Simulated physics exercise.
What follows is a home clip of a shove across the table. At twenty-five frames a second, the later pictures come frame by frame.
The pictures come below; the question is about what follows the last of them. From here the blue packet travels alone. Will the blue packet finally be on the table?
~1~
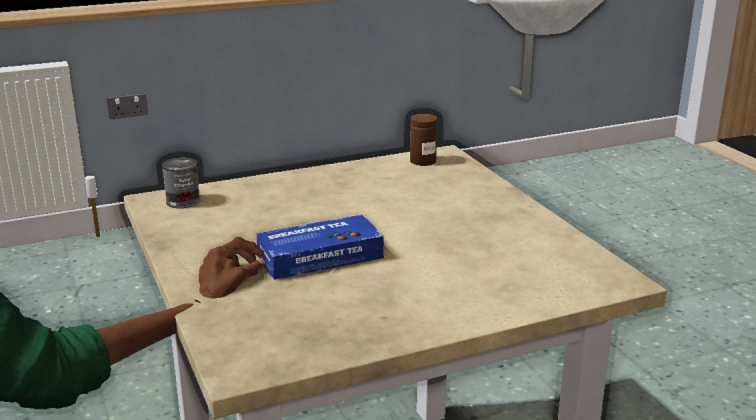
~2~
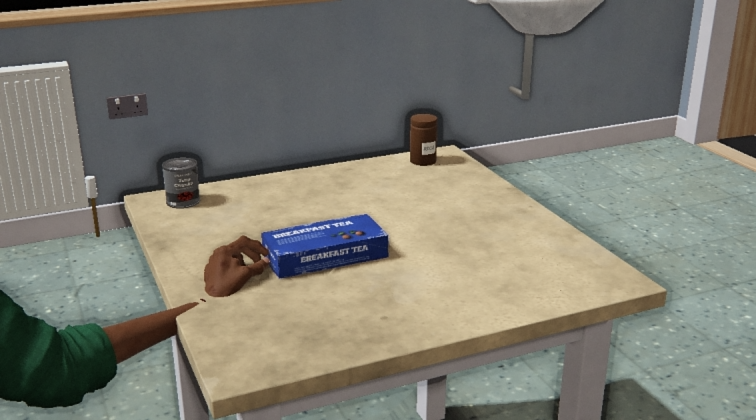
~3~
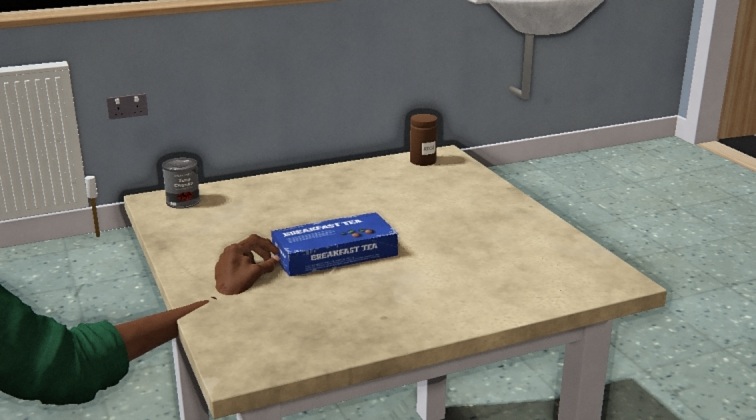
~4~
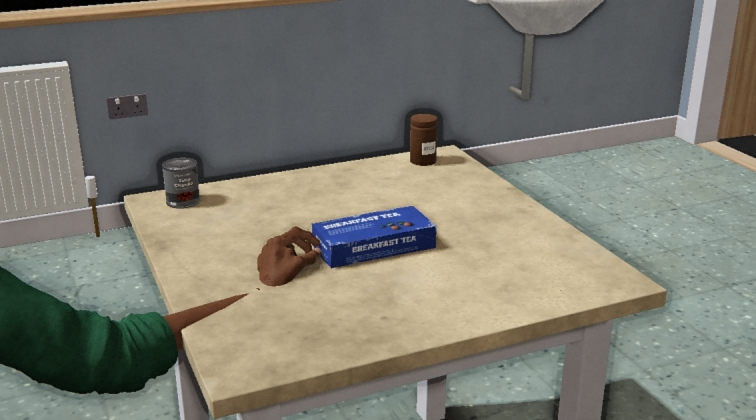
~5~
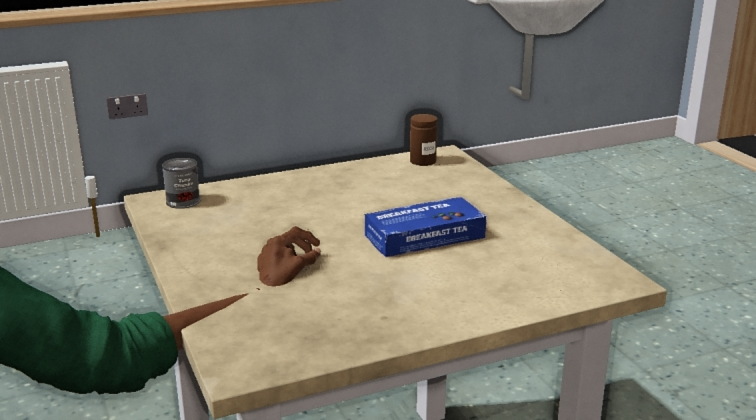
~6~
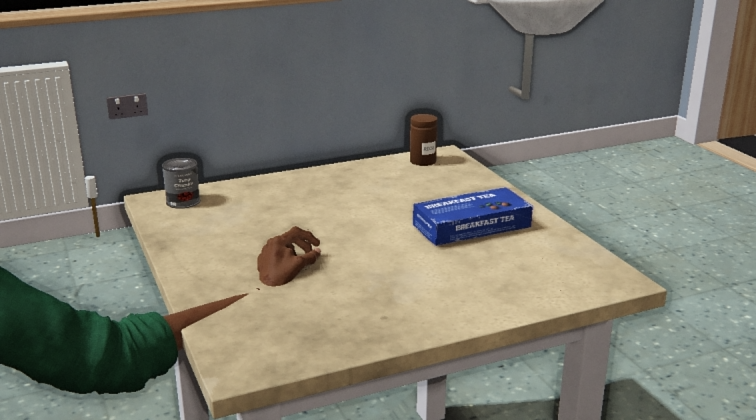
No, it ends off the table.
Then, 0.20 s after the last picture, blue packet now off the table.
Then, 0.40 s after the last picture, things are still on the move.
By the end, off the table, blue packet.
